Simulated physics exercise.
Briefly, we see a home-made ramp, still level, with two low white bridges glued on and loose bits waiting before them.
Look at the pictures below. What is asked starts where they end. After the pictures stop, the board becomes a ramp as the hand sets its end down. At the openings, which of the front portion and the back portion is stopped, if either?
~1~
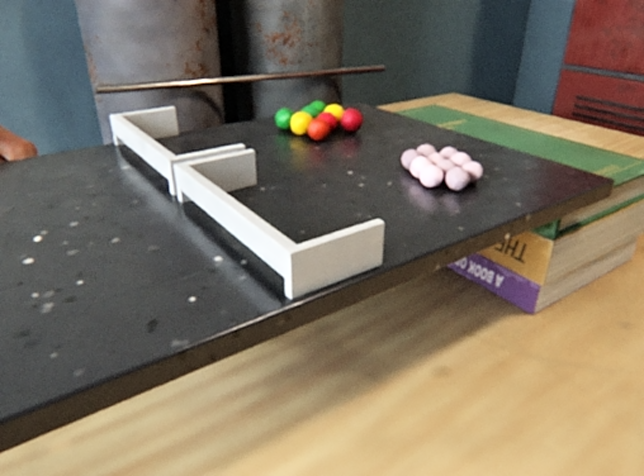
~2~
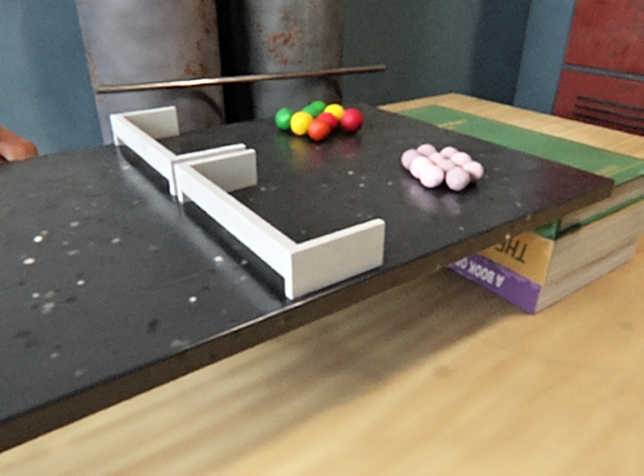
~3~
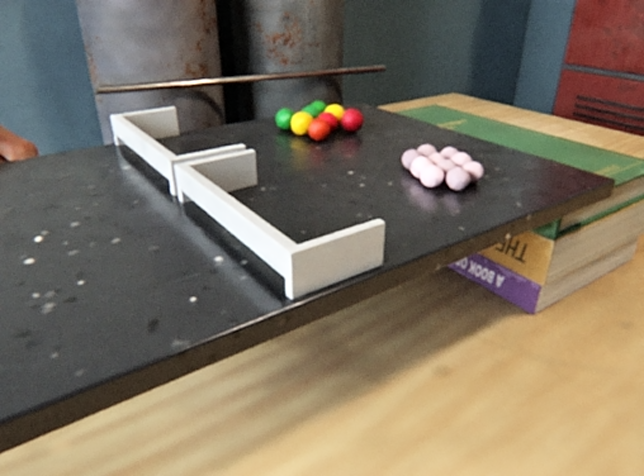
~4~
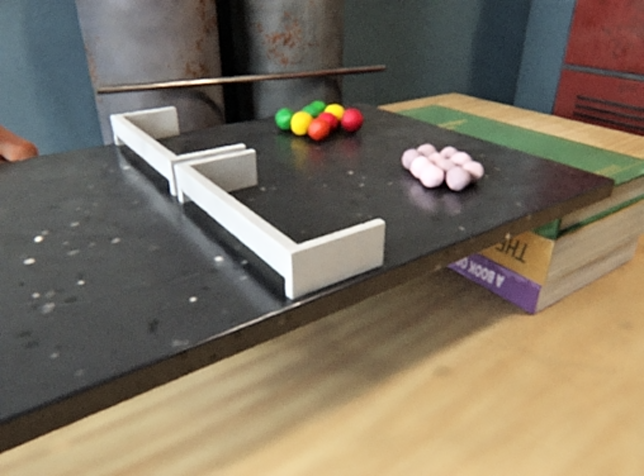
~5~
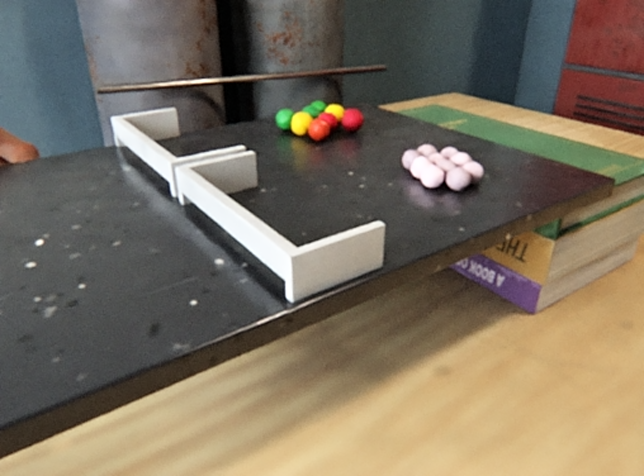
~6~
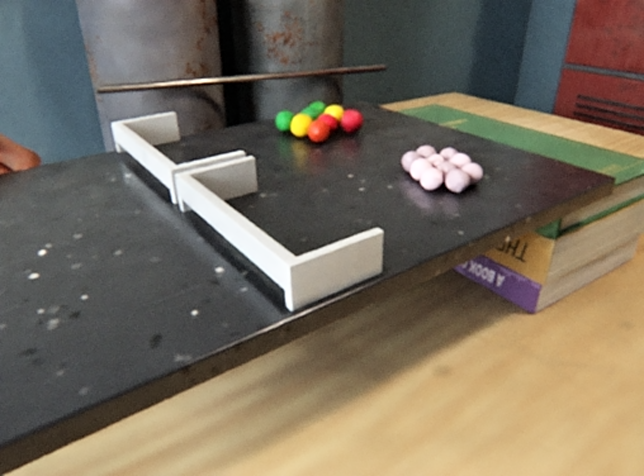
The front portion is stopped; the back portion is stopped.
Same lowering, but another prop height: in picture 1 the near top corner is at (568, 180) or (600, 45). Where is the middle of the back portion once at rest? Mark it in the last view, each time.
(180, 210) and (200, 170).
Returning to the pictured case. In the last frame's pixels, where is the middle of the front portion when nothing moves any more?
Resting middle: Approx. (249, 298).
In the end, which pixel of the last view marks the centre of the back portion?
About (179, 221).
Then, 0.41 s on from there, board sloping at 12°; front portion on its way down; back portion on its way down.
Then, 0.78 s on from there, board resting at 15°; front portion has reached its gate; back portion has reached its gate.
In the end, board resting at 15°; front portion gathered behind its gate; back portion gathered behind its gate.
